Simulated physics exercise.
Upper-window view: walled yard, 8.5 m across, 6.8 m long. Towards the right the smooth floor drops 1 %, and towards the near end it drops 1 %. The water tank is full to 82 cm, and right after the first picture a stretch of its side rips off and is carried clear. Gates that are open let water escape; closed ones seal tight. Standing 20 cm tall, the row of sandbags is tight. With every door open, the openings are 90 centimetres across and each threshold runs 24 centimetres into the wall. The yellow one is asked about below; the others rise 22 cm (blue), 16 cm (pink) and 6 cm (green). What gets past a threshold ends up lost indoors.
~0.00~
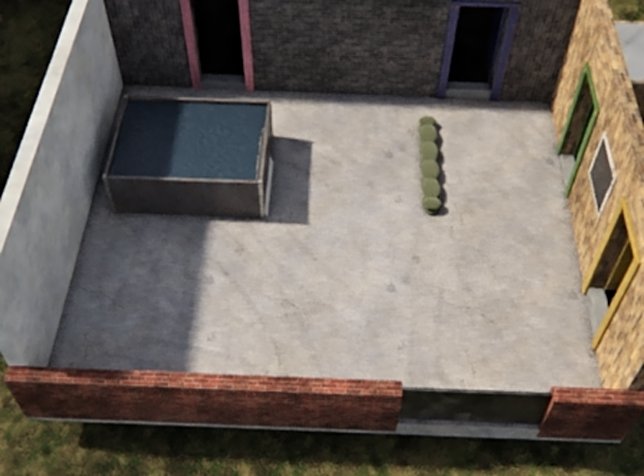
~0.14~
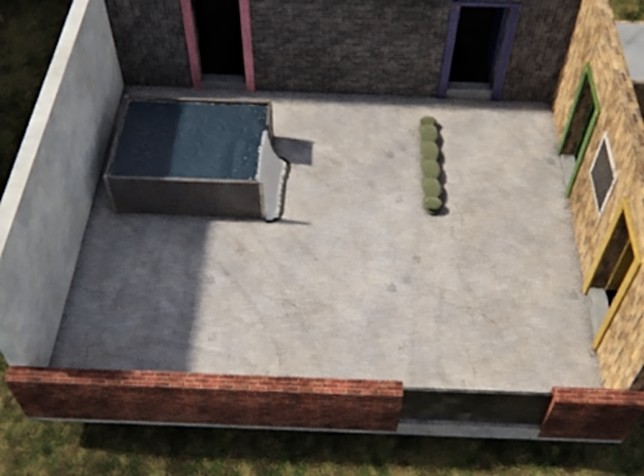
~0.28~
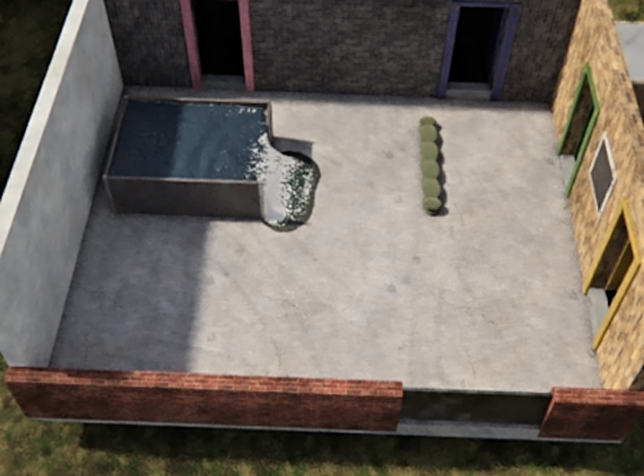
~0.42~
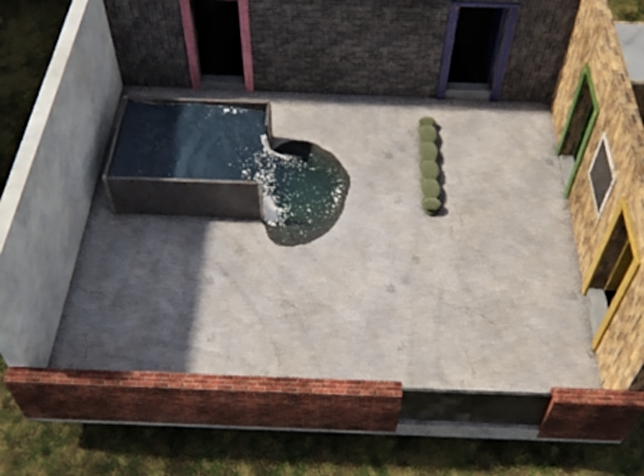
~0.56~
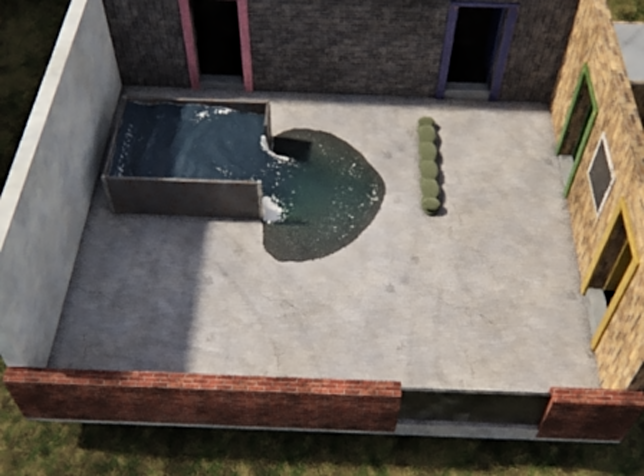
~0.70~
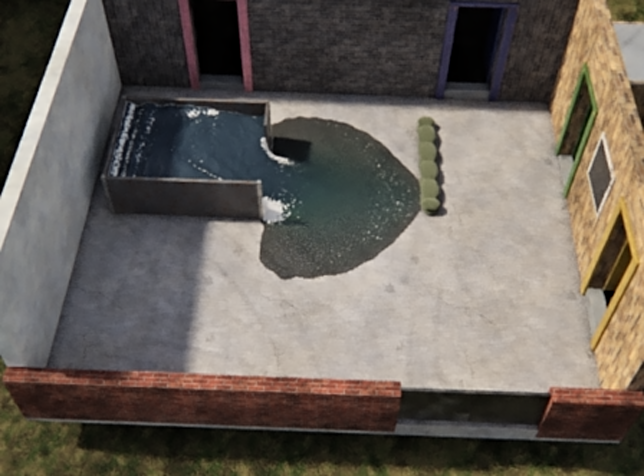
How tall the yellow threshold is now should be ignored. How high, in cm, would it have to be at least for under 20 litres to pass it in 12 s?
At least about 23 cm.
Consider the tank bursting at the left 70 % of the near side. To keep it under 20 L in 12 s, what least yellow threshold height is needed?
If so: Around 22 cm.
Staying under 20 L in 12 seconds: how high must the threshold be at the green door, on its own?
Green door, minimum about 11.5 cm.
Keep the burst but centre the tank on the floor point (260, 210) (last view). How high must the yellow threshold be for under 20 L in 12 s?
Near 26 cm.
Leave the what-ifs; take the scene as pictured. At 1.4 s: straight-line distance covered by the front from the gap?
Distance from gap: Approx. 5.2 m.
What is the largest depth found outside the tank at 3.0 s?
49 cm.
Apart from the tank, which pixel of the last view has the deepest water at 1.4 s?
At about pixel (275, 200).
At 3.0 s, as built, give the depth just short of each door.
Centimetres: Blue = 7, pink = 0, yellow = 28, green = 13.
After 1.4 s water covers 30 % of the floor, deepest (44 cm) near (275, 200); it has not reached the yellow door.
After 3.0 s water covers 60 % of the floor, deepest (49 cm) near (605, 418); 28 cm at the yellow door, 6 litres in over its 24 cm threshold.
After 12.0 s water covers 95 % of the floor, deepest (16 cm) near (593, 417); 11 cm at the yellow door, 12 litres in over its 24 cm threshold.
At the yellow door as built, the water arrived by 2.0 s and peaked near 29 cm at 2.6 s.
With a threshold of 19.5 cm, 45 litres would have come in within the 12 s; with 26.5 cm, 4 litres. So under 20 litres takes about 23 cm.
